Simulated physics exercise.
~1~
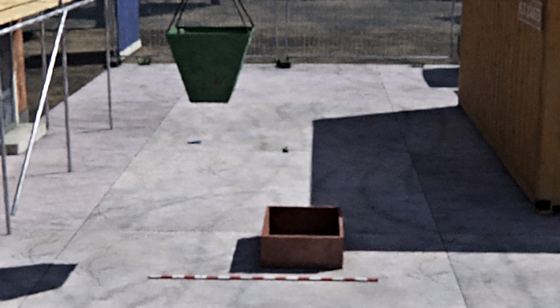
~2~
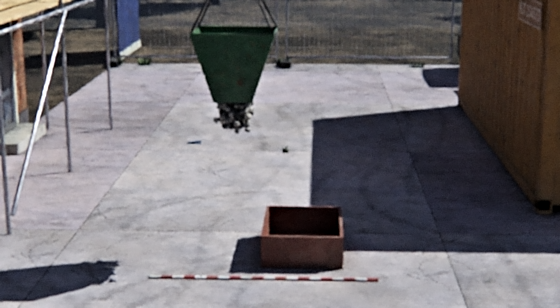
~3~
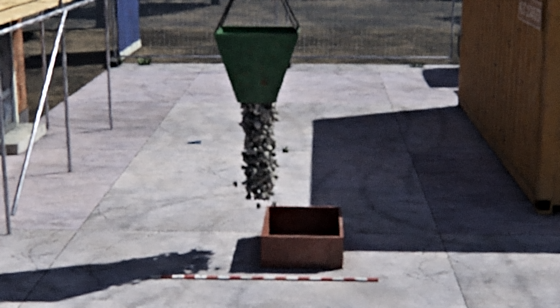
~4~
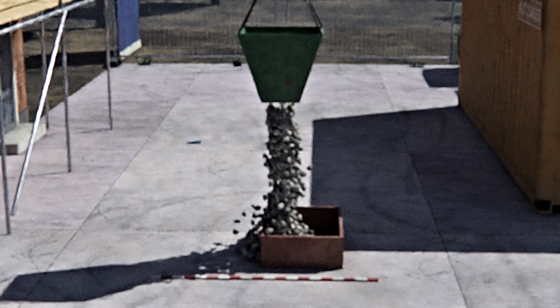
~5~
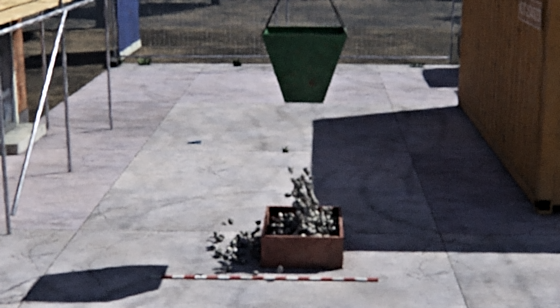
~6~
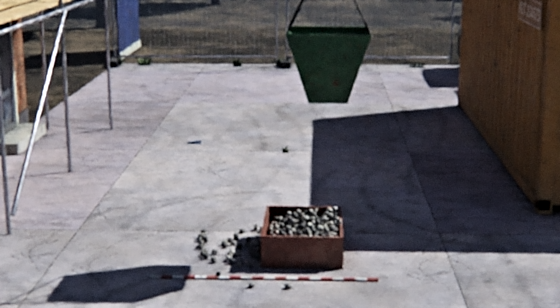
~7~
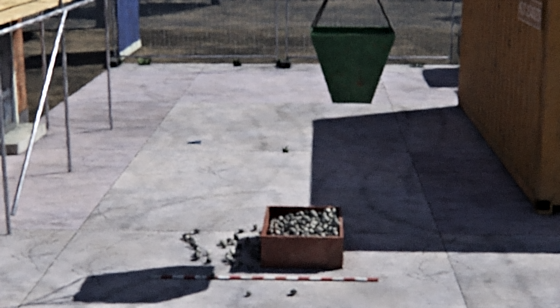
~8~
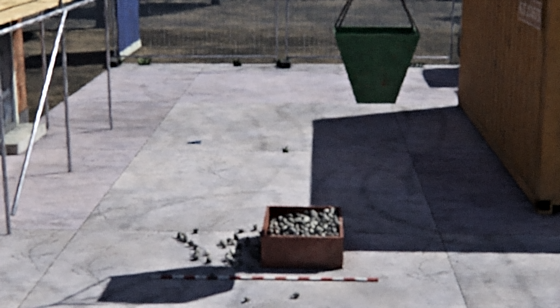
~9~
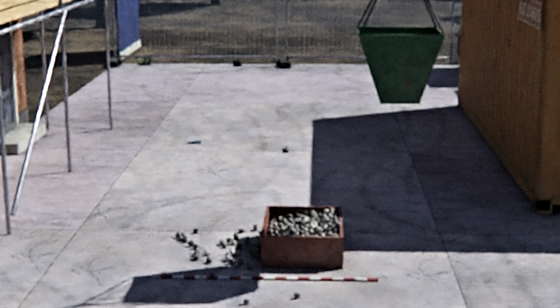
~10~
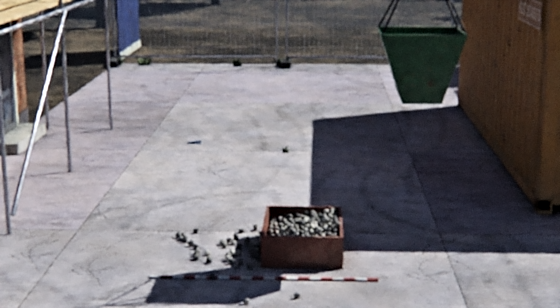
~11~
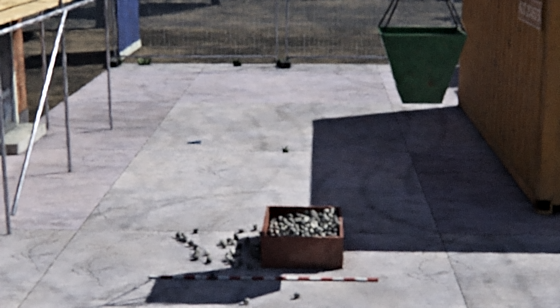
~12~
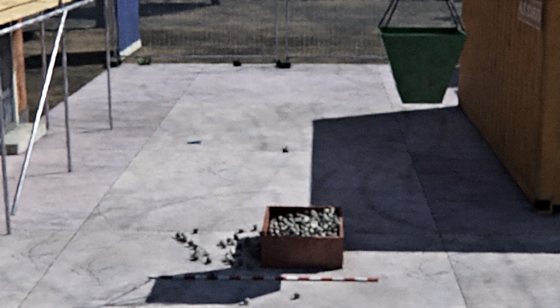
A green skip moving right over a concrete yard dropped a stream of grey stones, the first landing left of a reddish-brown bin and most filling it; the empty skip carried on right and stopped, leaving a few stones scattered on the ground.
